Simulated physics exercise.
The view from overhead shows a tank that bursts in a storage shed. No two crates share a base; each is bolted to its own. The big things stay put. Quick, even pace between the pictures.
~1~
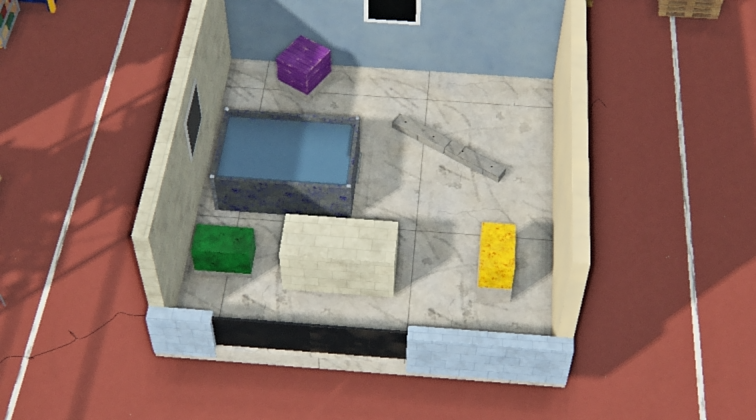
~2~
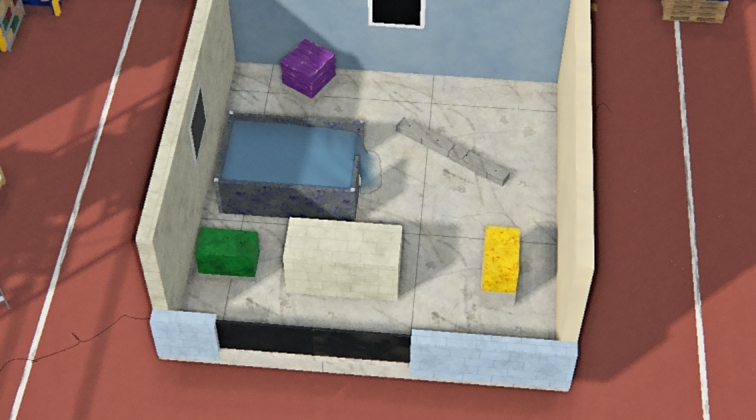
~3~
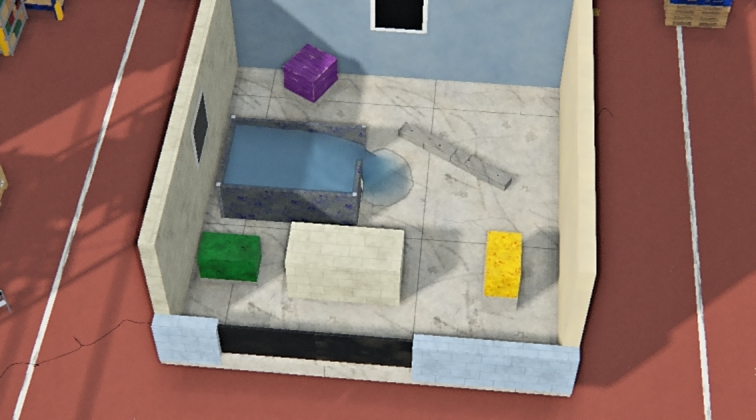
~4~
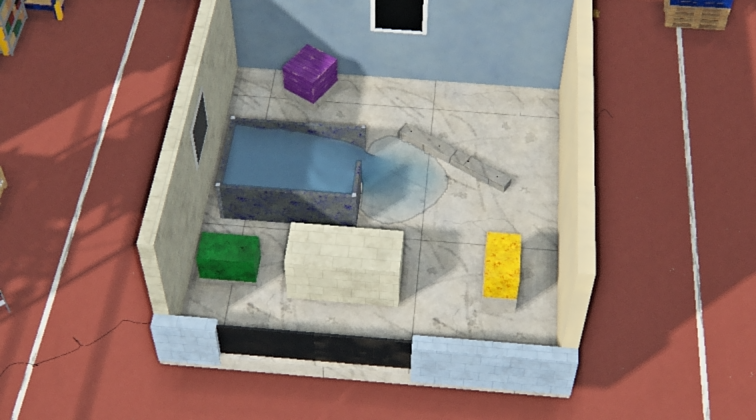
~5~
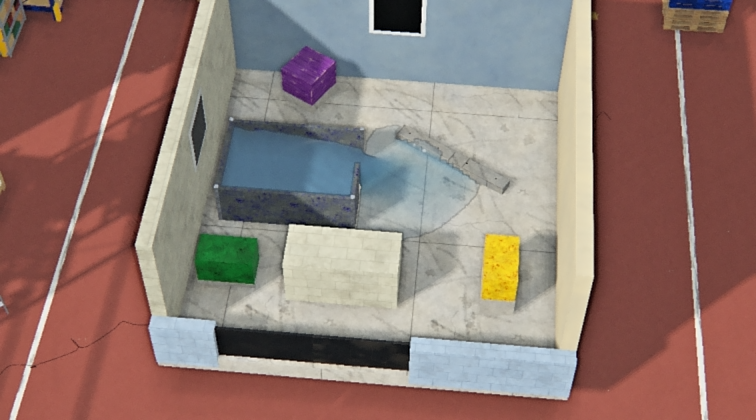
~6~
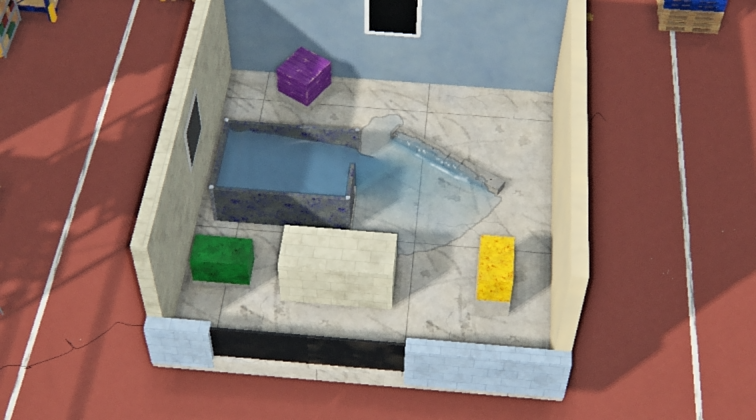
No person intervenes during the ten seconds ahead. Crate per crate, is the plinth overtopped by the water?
Yellow crate - not overtopped, purple crate - not overtopped, green crate - overtopped.
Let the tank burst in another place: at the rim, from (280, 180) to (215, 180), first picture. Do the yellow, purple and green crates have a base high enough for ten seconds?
I'd expect the yellow crate remains untouched, the purple crate goes wet, and the green crate goes wet.
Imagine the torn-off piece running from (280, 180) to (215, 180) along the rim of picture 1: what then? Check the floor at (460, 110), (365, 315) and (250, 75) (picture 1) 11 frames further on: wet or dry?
Untouched, soaked, soaked.
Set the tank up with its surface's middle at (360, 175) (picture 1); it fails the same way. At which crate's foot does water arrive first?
Answer: The yellow-painted one.
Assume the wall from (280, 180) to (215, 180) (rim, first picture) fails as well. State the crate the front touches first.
That would be the crate marked green, reached first.
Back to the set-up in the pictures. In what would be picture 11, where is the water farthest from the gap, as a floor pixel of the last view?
The flood front should get to about (549, 263).
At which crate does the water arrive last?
From the pictures, the green crate.
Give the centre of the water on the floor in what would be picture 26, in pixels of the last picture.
Around (397, 210).
A moment on, water covers 30 % of the floor; the yellow crate water round its plinth, the purple crate not reached, the green crate not reached.
Next, water covers 50 % of the floor; the yellow crate water round its plinth, the purple crate not reached, the green crate not reached.
Then, water covers 50 % of the floor; the yellow crate water round its plinth, the purple crate water round its plinth, the green crate not reached.
Later, water covers 75 % of the floor; the yellow crate water round its plinth, the purple crate water round its plinth, the green crate water round its plinth.
In the end, water covers 95 % of the floor; the yellow crate stayed above the water, the purple crate stayed above the water, the green crate was topped.
